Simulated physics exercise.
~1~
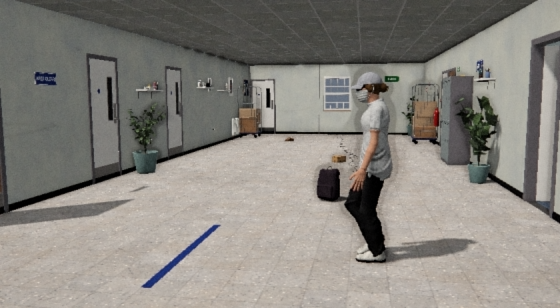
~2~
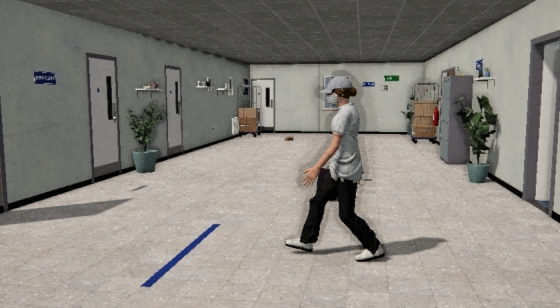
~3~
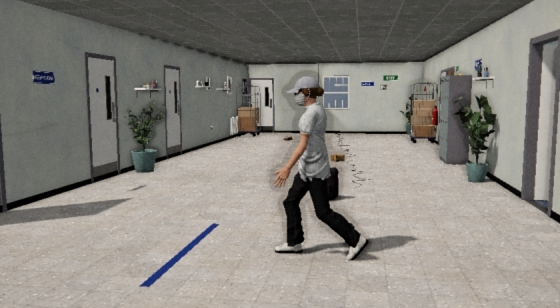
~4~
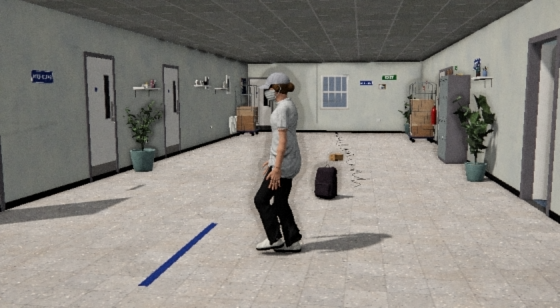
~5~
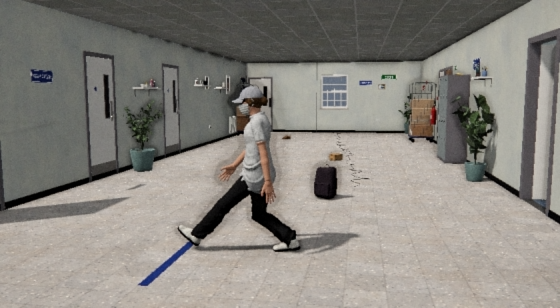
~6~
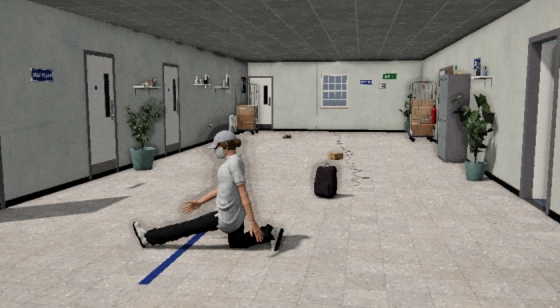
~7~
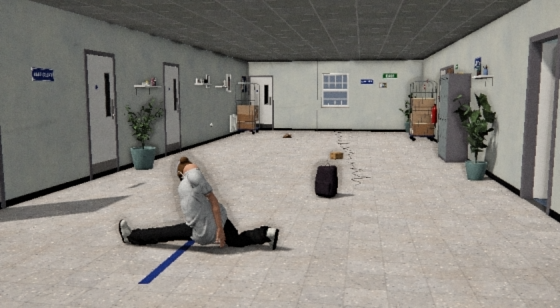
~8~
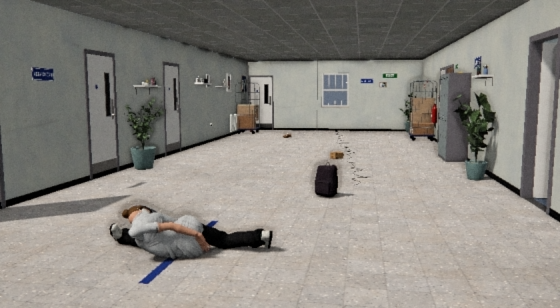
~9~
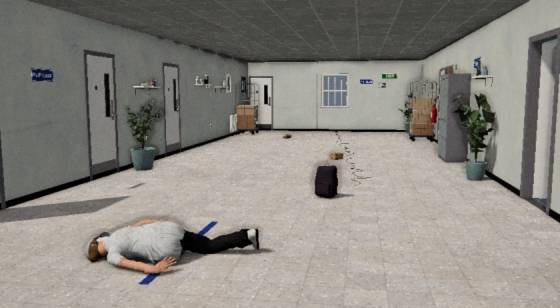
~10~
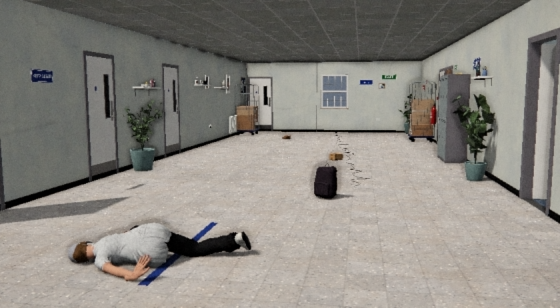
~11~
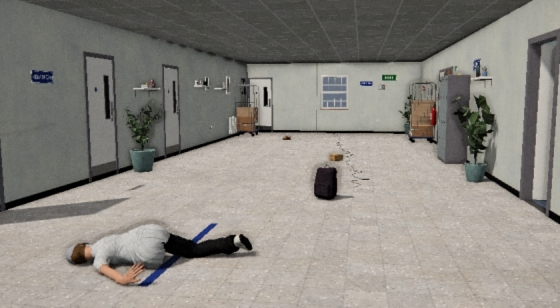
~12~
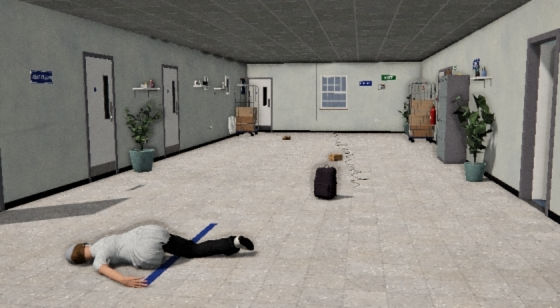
A person in a cap and grey shirt walked left across a tiled hallway, slid down into a split at a blue strip, then toppled forward and ended lying face down, with head and chest beyond the strip.
